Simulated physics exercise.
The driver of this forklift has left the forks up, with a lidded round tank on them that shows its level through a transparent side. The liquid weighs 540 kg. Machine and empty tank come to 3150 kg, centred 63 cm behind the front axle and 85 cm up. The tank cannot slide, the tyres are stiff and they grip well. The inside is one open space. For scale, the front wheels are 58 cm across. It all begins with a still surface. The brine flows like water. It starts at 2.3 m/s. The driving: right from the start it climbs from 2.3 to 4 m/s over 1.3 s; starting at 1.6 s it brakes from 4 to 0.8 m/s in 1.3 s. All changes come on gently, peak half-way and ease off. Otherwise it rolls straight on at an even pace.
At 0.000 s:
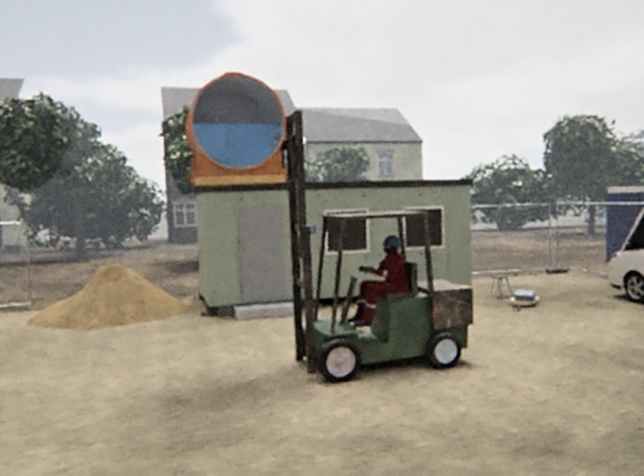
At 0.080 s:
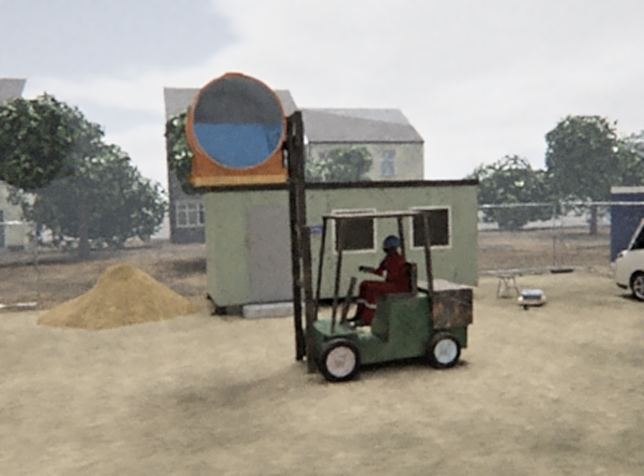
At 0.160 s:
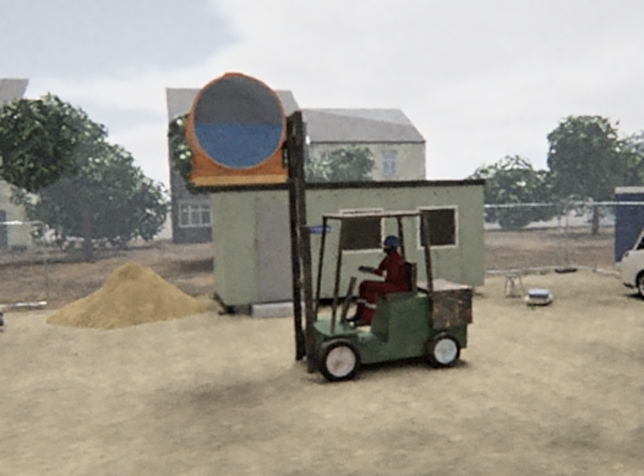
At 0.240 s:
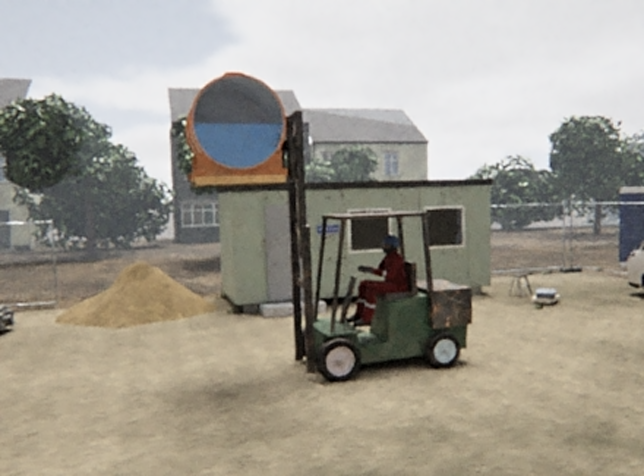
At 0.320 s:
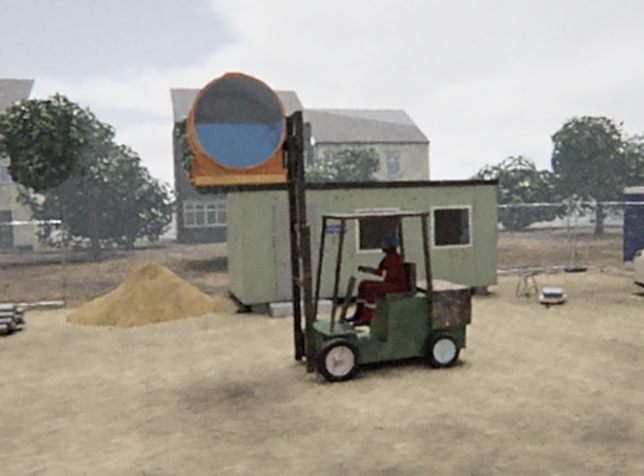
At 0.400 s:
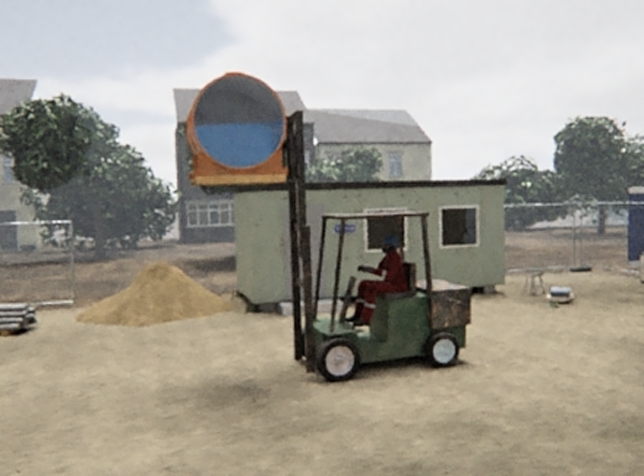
A driver in red with a blue helmet sits in a green forklift facing left on a sandy yard, seen from the side at a short distance. Its raised forks hold an orange-framed round tank of blue liquid, before a pale green cabin, a sand pile, trees and houses. The camera keeps pace as the forklift rolls left, the background sliding right and the liquid staying nearly level.
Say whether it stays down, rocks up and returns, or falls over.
In the end it goes over.
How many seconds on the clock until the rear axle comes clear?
Around 2.10 s.
After 1.45 s the lean is 0°, wheels down; the liquid stands 47 cm at the back and 59 cm at the front.
After 2.10 s the lean is 1° nose down, the rear 2 cm in the air; the liquid stands 46 cm at the back and 56 cm at the front.
After 2.45 s the lean is 4° nose down, the rear 8 cm in the air; the liquid stands 40 cm at the back and 67 cm at the front.
After 4.45 s it has passed 50° nose down and is going over.
